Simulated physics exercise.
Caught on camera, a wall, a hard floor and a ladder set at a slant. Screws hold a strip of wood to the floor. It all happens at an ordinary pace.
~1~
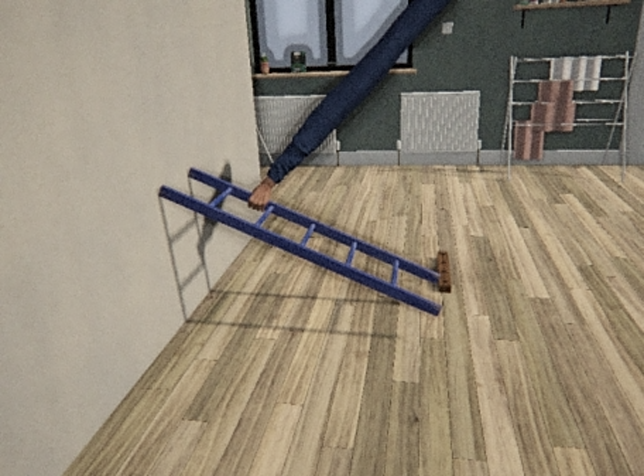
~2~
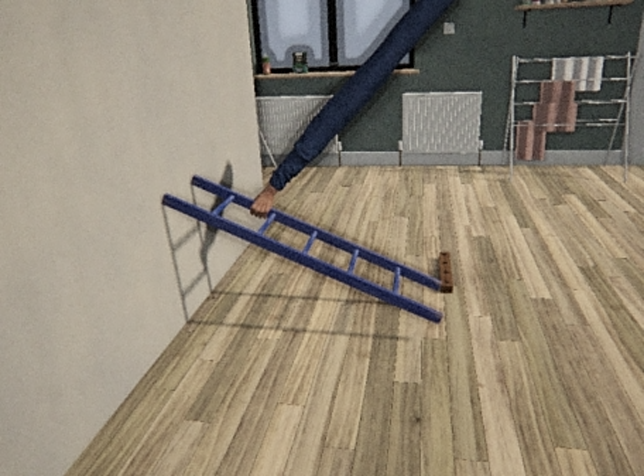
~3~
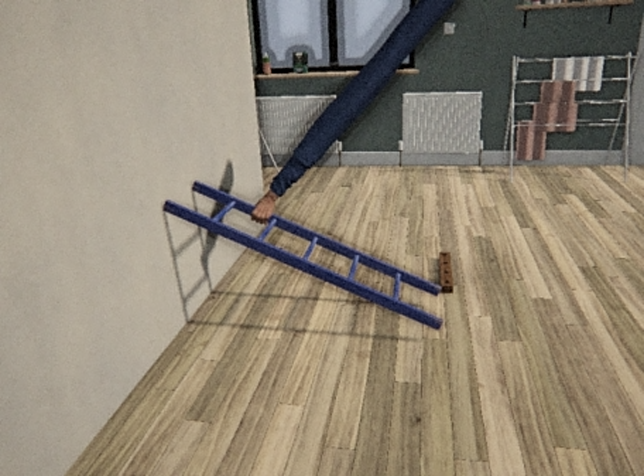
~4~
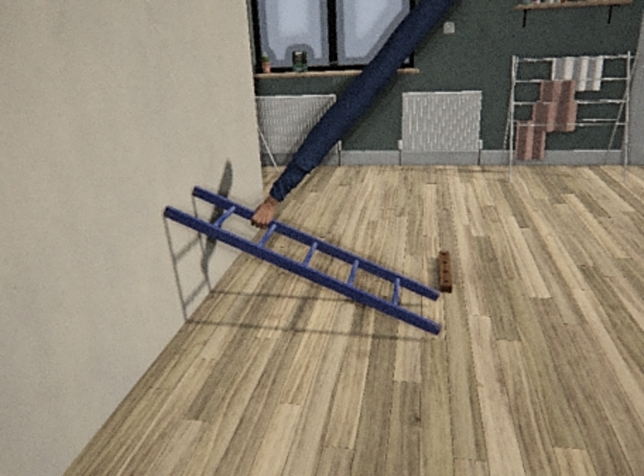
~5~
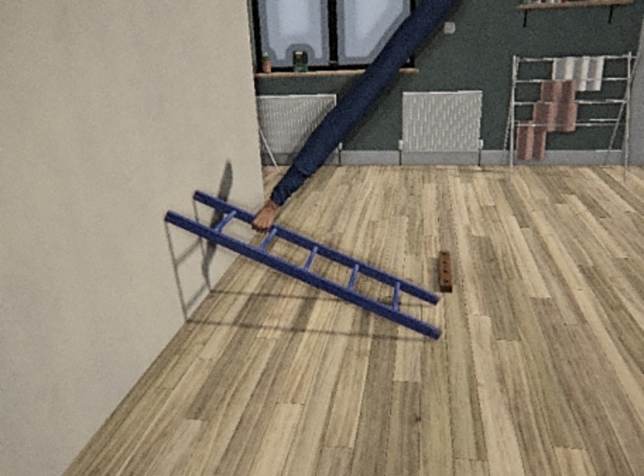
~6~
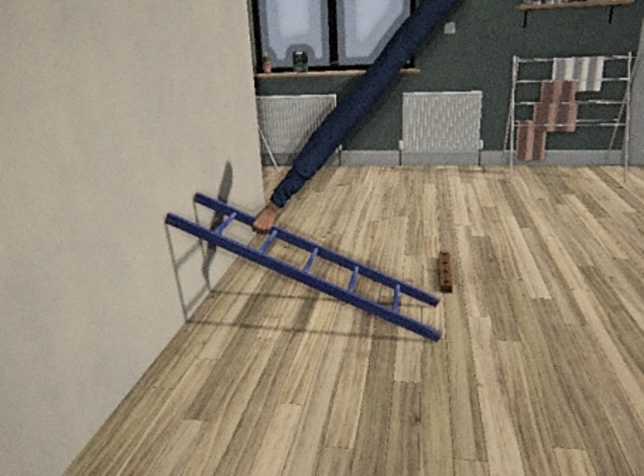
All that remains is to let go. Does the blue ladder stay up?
The blue ladder slips down.
Then, 0.28 s on from there, blue ladder turned 14° from its first pose near (320, 291).
Then, 0.46 s on from there, blue ladder turned 22° from its first pose near (325, 296).
In the end, the blue ladder gives way at the feet, near (325, 313).
